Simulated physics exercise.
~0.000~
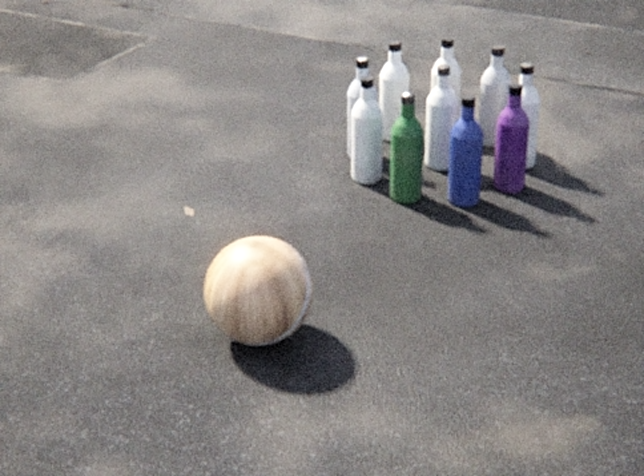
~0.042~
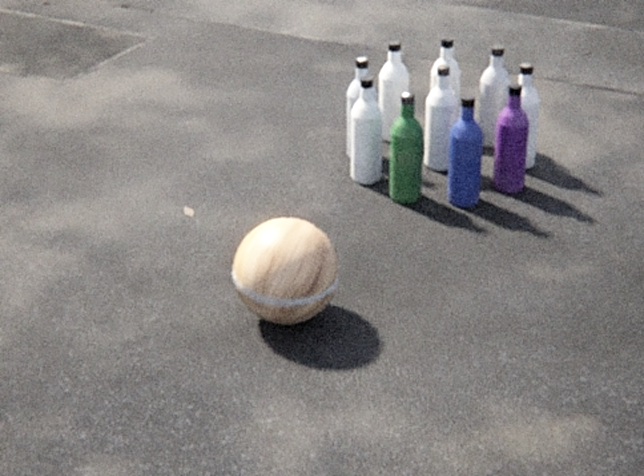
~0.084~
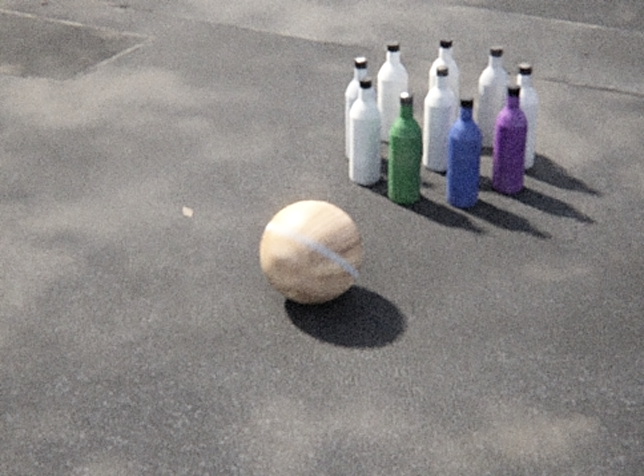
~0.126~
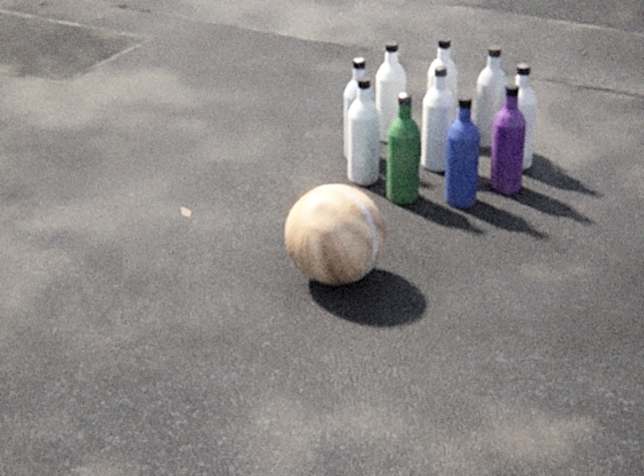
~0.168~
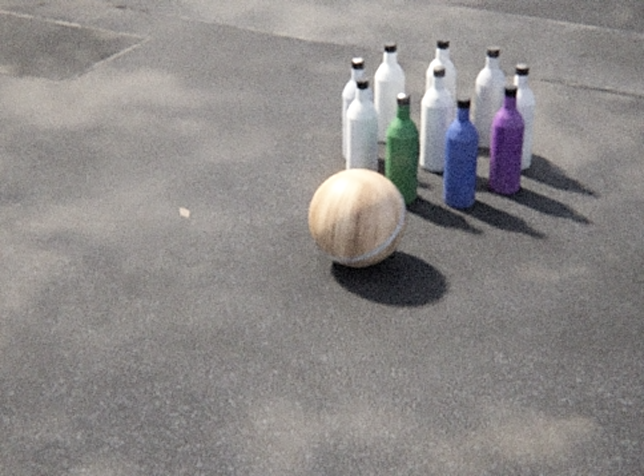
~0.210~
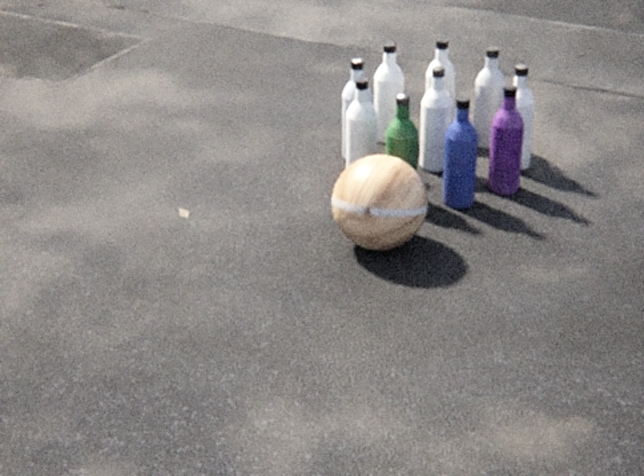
A pale wooden ball sits on sunlit grey pavement, seen from above at an angle, with a cluster of dark-capped bottles standing at the upper right. Most of the bottles are white, while a green, a blue and a purple one stand along the near side, all casting long shadows. The ball rolls up and rightward toward them, its pale stripe turning, and partly covers the green bottle as the camera shifts very slightly.
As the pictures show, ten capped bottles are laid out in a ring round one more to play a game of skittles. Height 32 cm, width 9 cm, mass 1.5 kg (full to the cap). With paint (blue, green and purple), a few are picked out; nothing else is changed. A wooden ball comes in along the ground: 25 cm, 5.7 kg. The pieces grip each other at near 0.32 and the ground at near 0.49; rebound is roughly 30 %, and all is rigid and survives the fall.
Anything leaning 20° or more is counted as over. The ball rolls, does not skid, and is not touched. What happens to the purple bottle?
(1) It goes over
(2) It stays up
1, it goes over.
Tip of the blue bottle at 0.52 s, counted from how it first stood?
Roughly 10°.
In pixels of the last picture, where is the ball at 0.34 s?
Roughly (433, 171).
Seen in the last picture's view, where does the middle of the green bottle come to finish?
Resting position, last image: About (413, 120).
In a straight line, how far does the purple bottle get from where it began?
It ends around 35 cm from its start.
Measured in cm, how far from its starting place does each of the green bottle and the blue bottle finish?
The green one ends 50 cm from its start and the blue one 50 cm.
By 0.34 s, ball still moving; none of the 10 bottles over, 2 disturbed; purple bottle unmoved; green bottle tilted 14°.
By 0.52 s, ball still moving; 3 of the 10 bottles over; purple bottle tilted 26°; green bottle tilted 64°.
By 1.04 s, ball still moving; 6 of the 10 bottles over; purple bottle lying flat; blue bottle lying flat.
When it is over (2.5 s), ball rolling away; 6 of the 10 bottles over; purple bottle lying flat; blue bottle lying flat; green bottle lying flat. In pixels of the last frame, middles, purple bottle near (617, 166), blue bottle near (599, 150).
